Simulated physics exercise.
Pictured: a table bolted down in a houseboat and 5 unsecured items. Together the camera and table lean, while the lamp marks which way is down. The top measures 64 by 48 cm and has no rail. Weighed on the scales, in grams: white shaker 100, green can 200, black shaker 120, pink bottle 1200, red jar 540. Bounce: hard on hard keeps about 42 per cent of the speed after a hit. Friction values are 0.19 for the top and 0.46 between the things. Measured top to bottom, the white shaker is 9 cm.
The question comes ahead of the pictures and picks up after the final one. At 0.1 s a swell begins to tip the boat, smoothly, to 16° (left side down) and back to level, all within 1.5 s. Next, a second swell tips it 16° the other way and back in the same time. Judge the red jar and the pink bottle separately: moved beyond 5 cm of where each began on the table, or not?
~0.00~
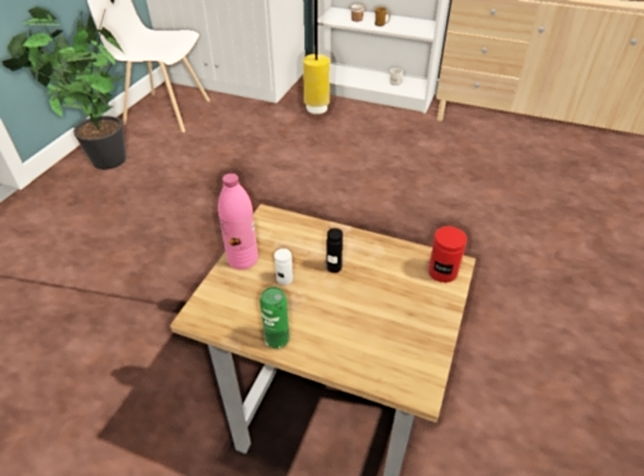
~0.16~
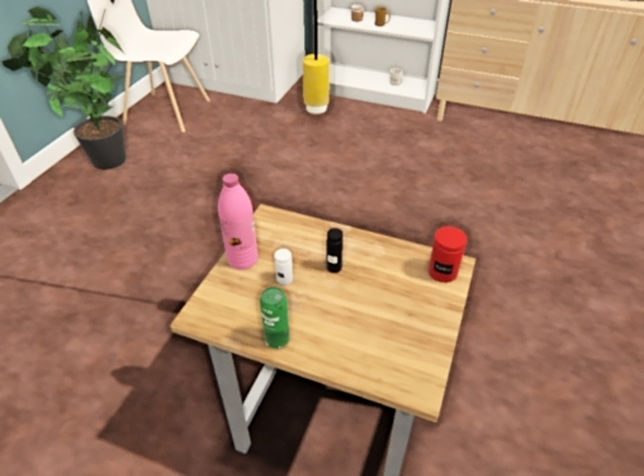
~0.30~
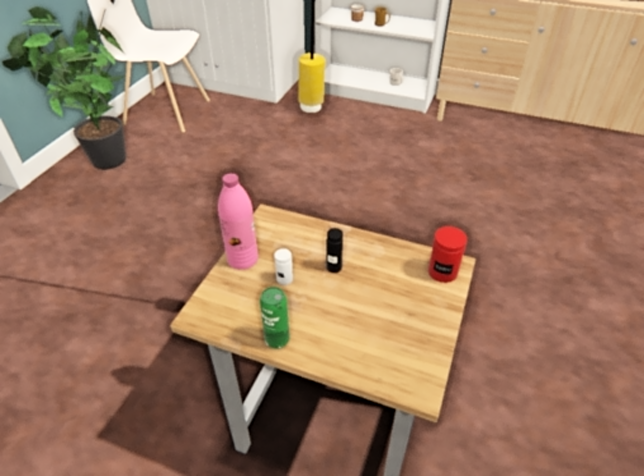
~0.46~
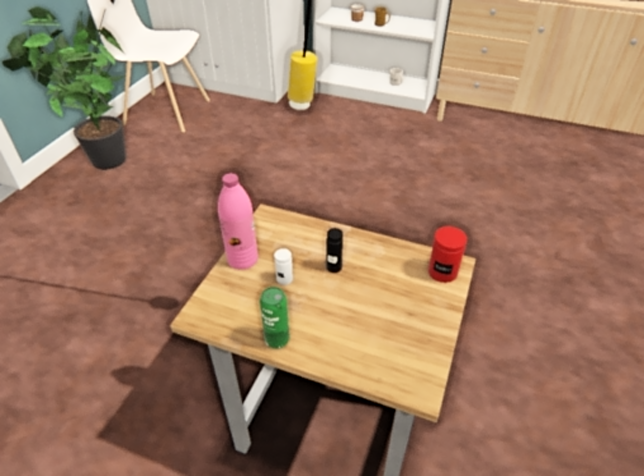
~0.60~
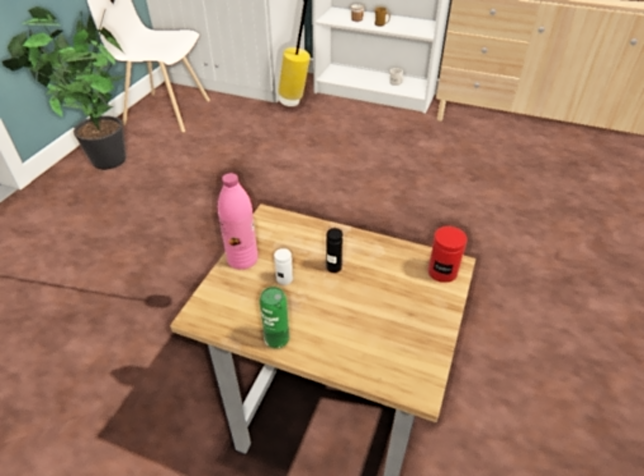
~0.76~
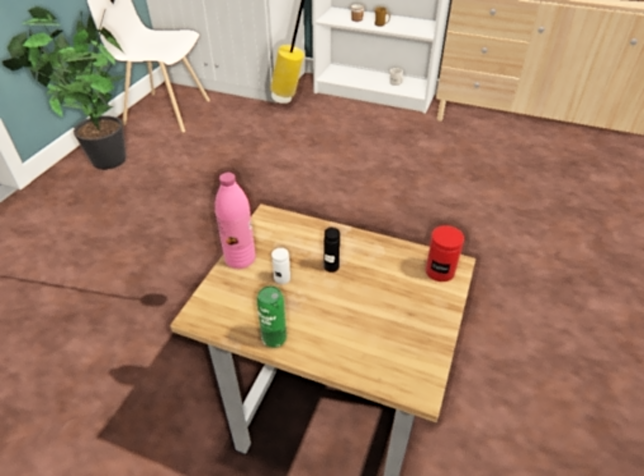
Red jar - not beyond, pink bottle - moved beyond.
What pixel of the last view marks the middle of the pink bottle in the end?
It ends near (152, 353).
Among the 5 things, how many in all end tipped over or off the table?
Total: 1.
After 1.26 s, floor tilted 7°, left side down; pink bottle now off the table; red jar moved 14 cm near (394, 242); black shaker moved 14 cm.
After 2.26 s, floor tilted 15°, right side down; red jar moved 18 cm near (382, 239); black shaker moved 18 cm; green can moved 18 cm.
In the end (3.6 s), off the table, pink bottle; the other 4 under 5 cm from the start. At the end, from the last picture's camera, red jar near (447, 255), pink bottle near (152, 353).
